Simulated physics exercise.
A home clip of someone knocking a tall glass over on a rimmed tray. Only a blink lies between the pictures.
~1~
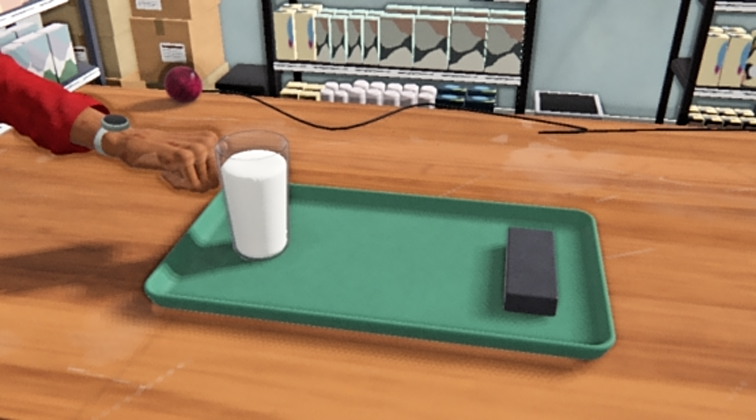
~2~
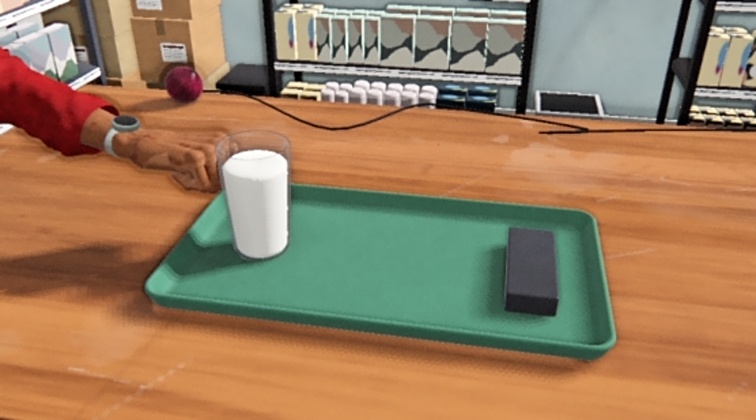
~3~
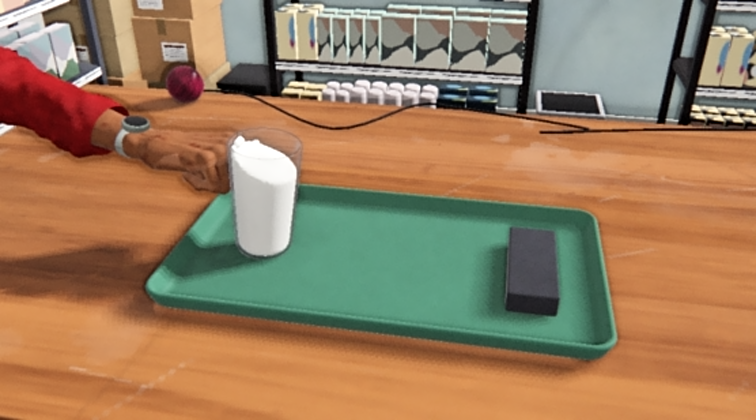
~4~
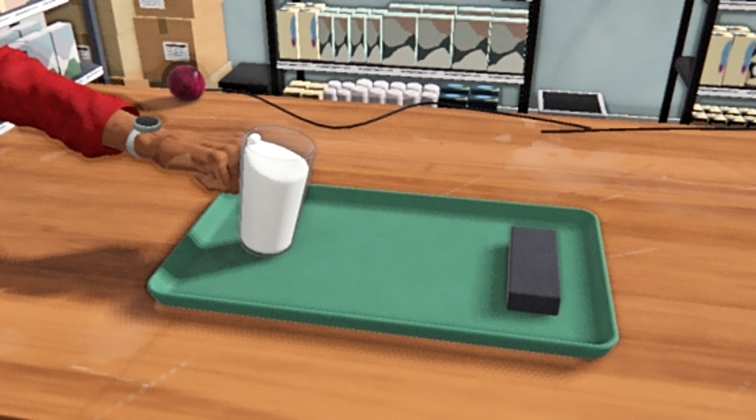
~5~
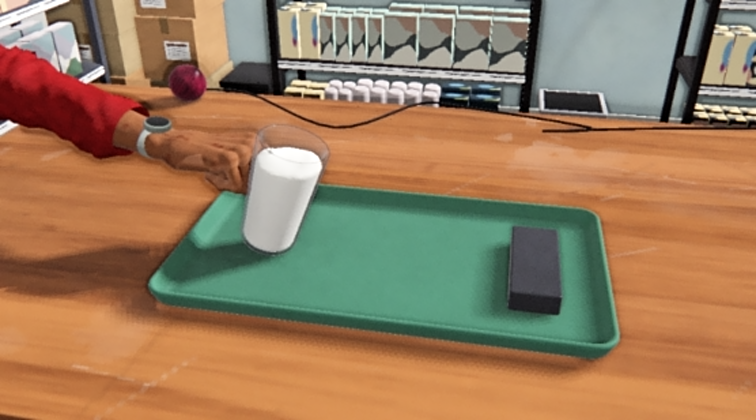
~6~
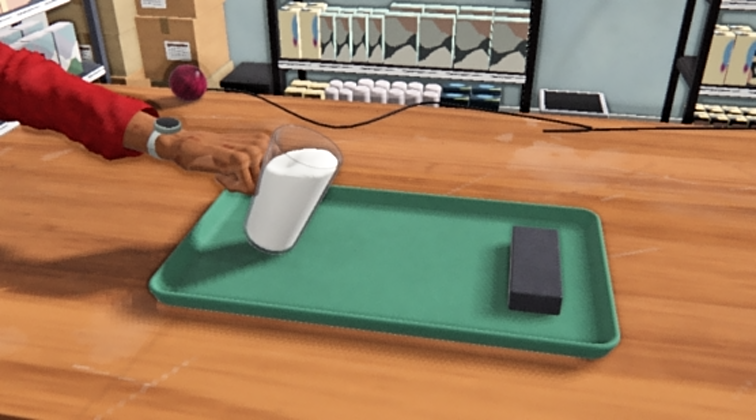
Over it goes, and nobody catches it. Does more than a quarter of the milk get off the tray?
As it turns out, under a quarter gets off the tray.
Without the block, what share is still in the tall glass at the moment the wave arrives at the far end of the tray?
Close to 55 per cent.
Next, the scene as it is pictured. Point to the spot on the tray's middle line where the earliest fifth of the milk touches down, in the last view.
Roughly at (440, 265).
A moment on, the tall glass is falling and 99 per cent is in the glass, 0 on the tray and 0 above or beyond its rim.
Next, the tall glass lies on its side and 63 per cent is in the glass, 33 on the tray and 4 above or beyond its rim.
Then the tall glass lies on its side and 38 per cent is in the glass, 37 on the tray and 25 above or beyond its rim.
Later the tall glass lies on its side and 21 per cent is in the glass, 68 on the tray and 10 above or beyond its rim.
Finally, 90 per cent is held by tray and glass, 10 is off the tray.
